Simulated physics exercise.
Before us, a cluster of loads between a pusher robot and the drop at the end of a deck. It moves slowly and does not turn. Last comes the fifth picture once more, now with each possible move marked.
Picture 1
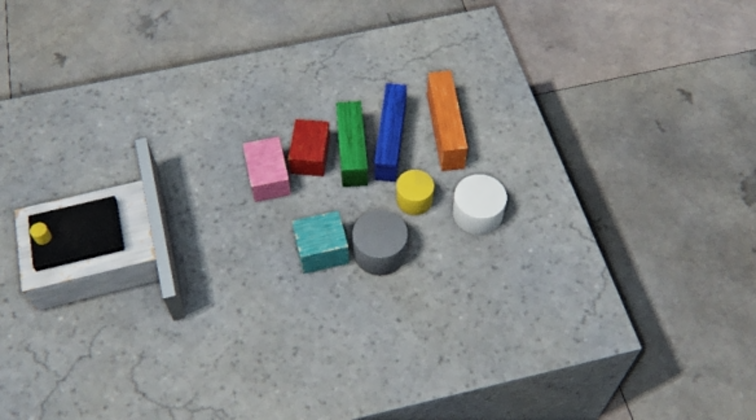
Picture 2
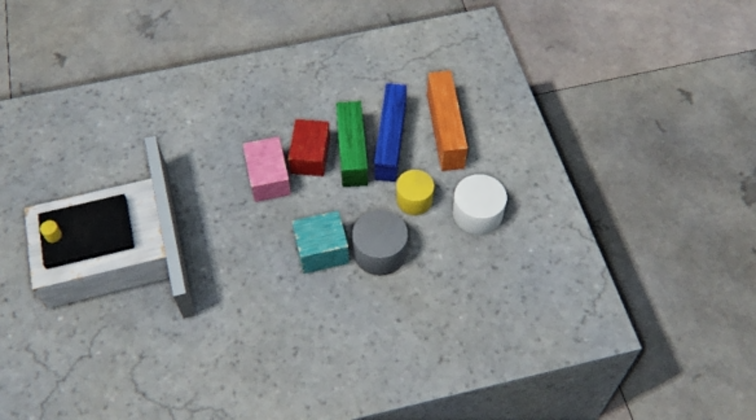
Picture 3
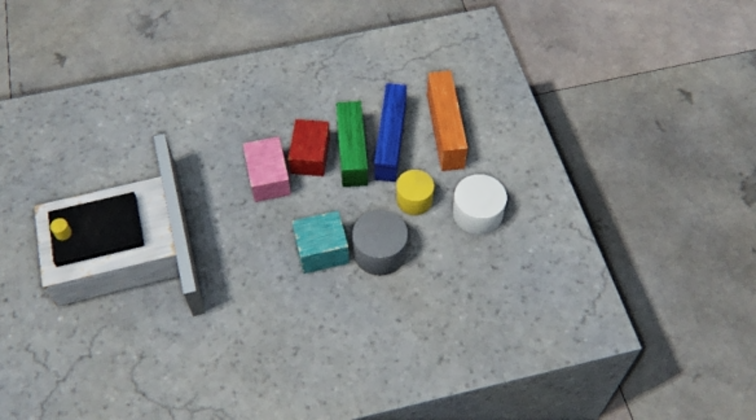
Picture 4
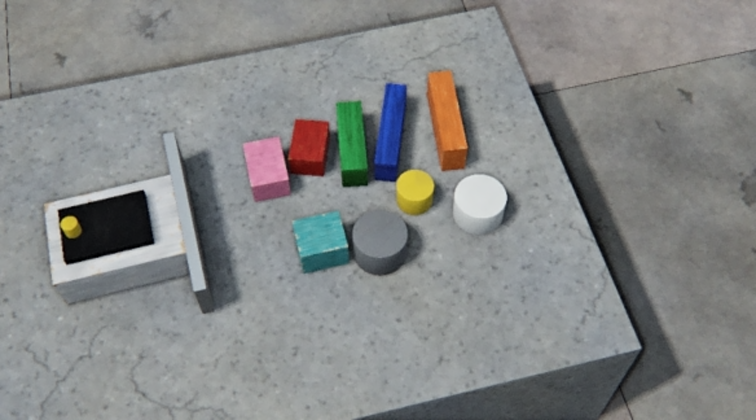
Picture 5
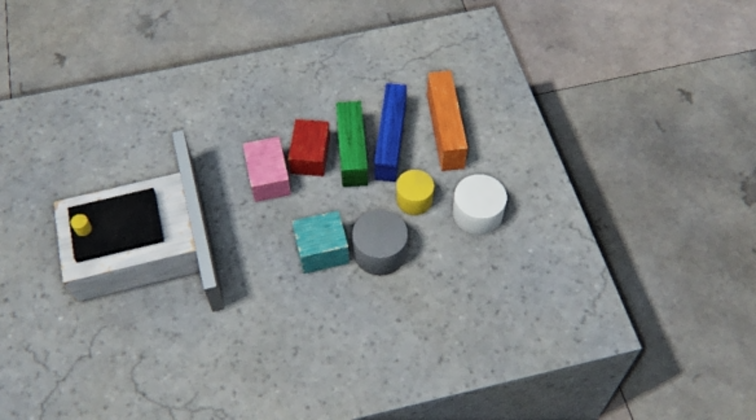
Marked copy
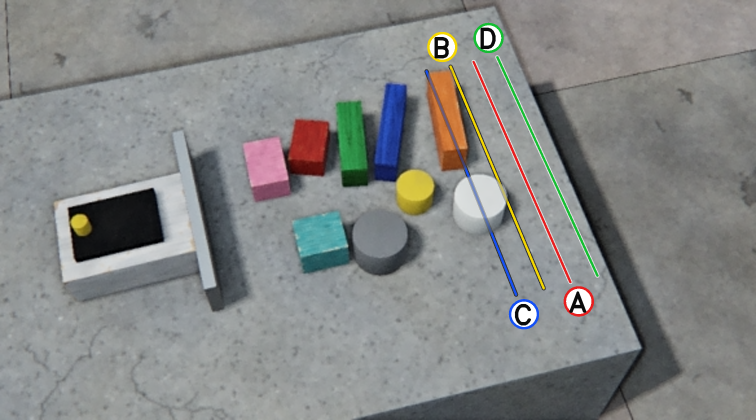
On a grey stone deck, a pale robot with a flat front plate crept a short way right toward a cluster of colourful blocks and round canisters, which all stayed where they were.
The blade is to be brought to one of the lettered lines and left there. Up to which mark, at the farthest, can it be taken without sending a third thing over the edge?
Up to line C.
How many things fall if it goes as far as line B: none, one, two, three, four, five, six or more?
In all, four.
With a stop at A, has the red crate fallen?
Yes.
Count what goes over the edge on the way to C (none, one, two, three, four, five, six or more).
By then, two.
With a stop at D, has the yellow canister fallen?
By then, yes.
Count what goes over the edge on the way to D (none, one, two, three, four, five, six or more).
In all, six or more.
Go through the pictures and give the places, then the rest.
In the first picture, red crate (310, 148); grey canister (380, 243); white canister (479, 205).
In the second picture, robot (92, 228); yellow canister (415, 192).
In the third picture, robot (103, 226); orange bar (447, 120).
In the fourth picture, robot (112, 224); turquoise crate (321, 242).
In the fifth picture, robot (122, 222); red crate (310, 148); grey canister (380, 243); white canister (479, 205).
On the copy, A at (518, 164); B at (494, 169); C at (468, 175); D at (544, 158).
On C. First, robot (226, 200); red crate (340, 139); blue stick (398, 131).
Then, robot (325, 179); orange bar (503, 108); white canister (515, 186).
Finally, robot (401, 163); orange bar over the edge; blue stick over the edge; two fallen.
By contrast, A drops six; B drops four; D drops nine.
